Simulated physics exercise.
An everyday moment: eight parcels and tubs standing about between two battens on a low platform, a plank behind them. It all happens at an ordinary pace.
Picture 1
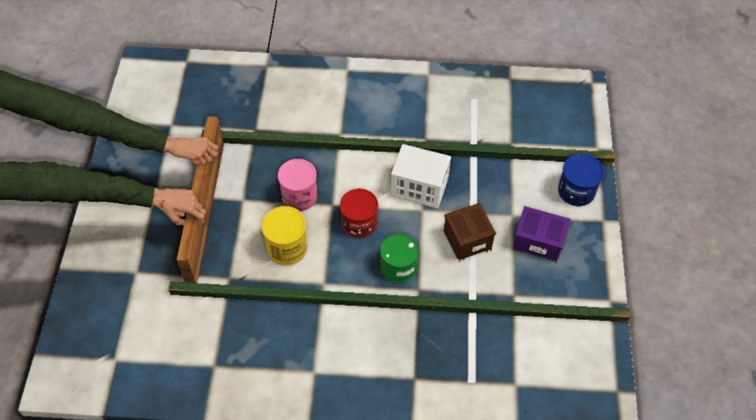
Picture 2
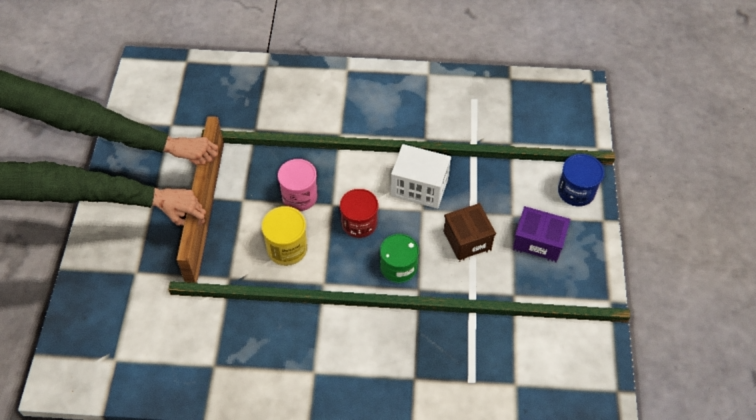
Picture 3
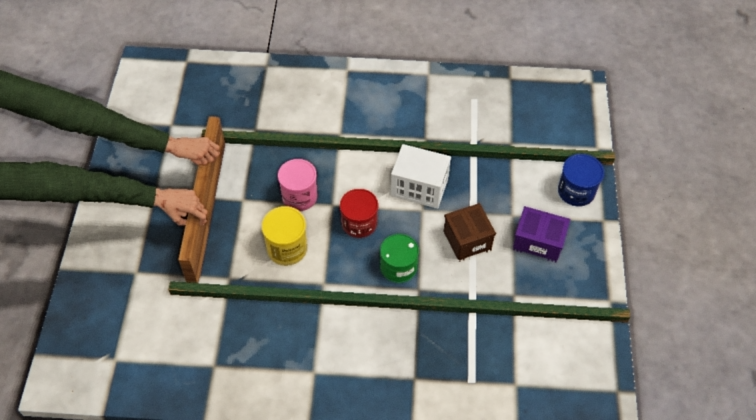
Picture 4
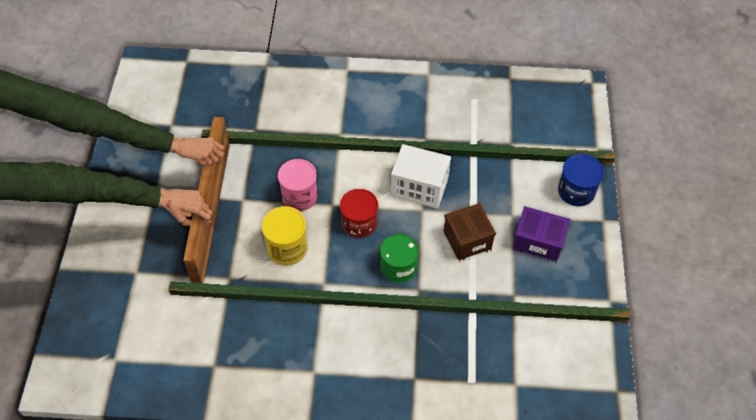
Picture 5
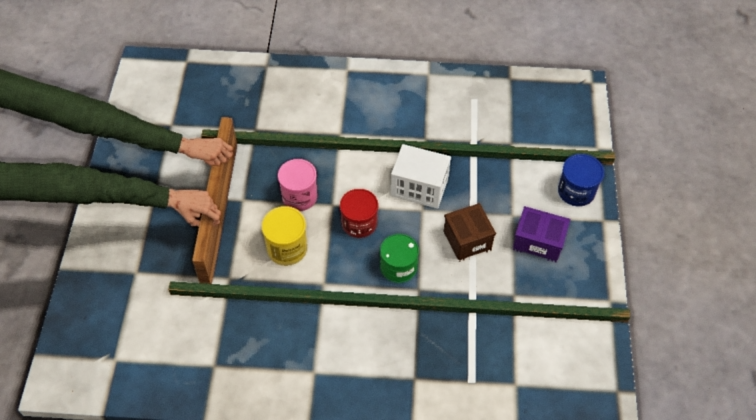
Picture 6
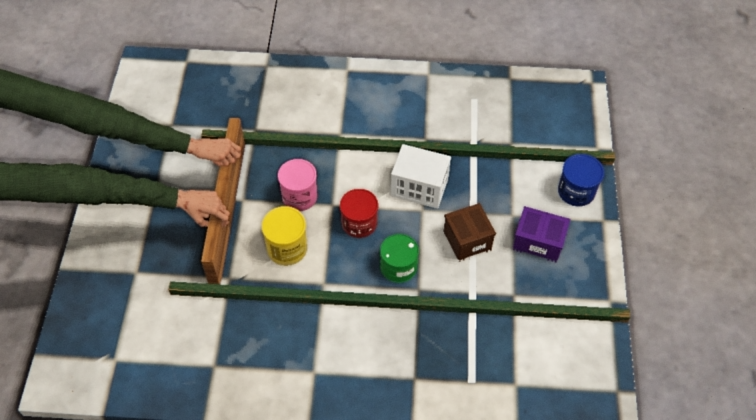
Two hands slide a wooden plank slightly right toward the tubs and boxes on a checkered platform.
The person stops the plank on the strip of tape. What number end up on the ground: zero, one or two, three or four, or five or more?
Outcome: The number that fall off is zero.
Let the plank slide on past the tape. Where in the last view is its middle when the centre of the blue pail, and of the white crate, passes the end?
Its middle is around (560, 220) and around (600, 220).
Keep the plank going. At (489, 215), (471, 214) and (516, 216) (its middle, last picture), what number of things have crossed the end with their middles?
It would be 0, 0 and 1.
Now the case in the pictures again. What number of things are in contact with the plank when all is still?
It touches 2.
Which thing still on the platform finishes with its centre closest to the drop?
That is the purple tote.
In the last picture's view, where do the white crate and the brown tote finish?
About (522, 173), and the other about (547, 254).
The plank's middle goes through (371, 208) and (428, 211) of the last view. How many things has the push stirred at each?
5 and 7.
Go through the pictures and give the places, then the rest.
In the first frame, blue pail (580, 181); purple tote (541, 234); brown tote (469, 232); plank (202, 198); tape (473, 227).
In the second frame, purple tote (541, 234); plank (202, 198).
In the third frame, brown tote (469, 233); white crate (420, 177).
In the fourth frame, blue pail (580, 181); green canister (399, 258).
In the fifth frame, purple tote (541, 234); pink pail (298, 186).
In the sixth frame, blue pail (580, 181); purple tote (541, 234); brown tote (469, 233); plank (225, 200); tape (473, 227).
Early on, none off yet; blue pail at rest near (580, 181); purple tote at rest near (541, 234); brown tote at rest near (469, 233).
Finally, the number that fall off is zero.
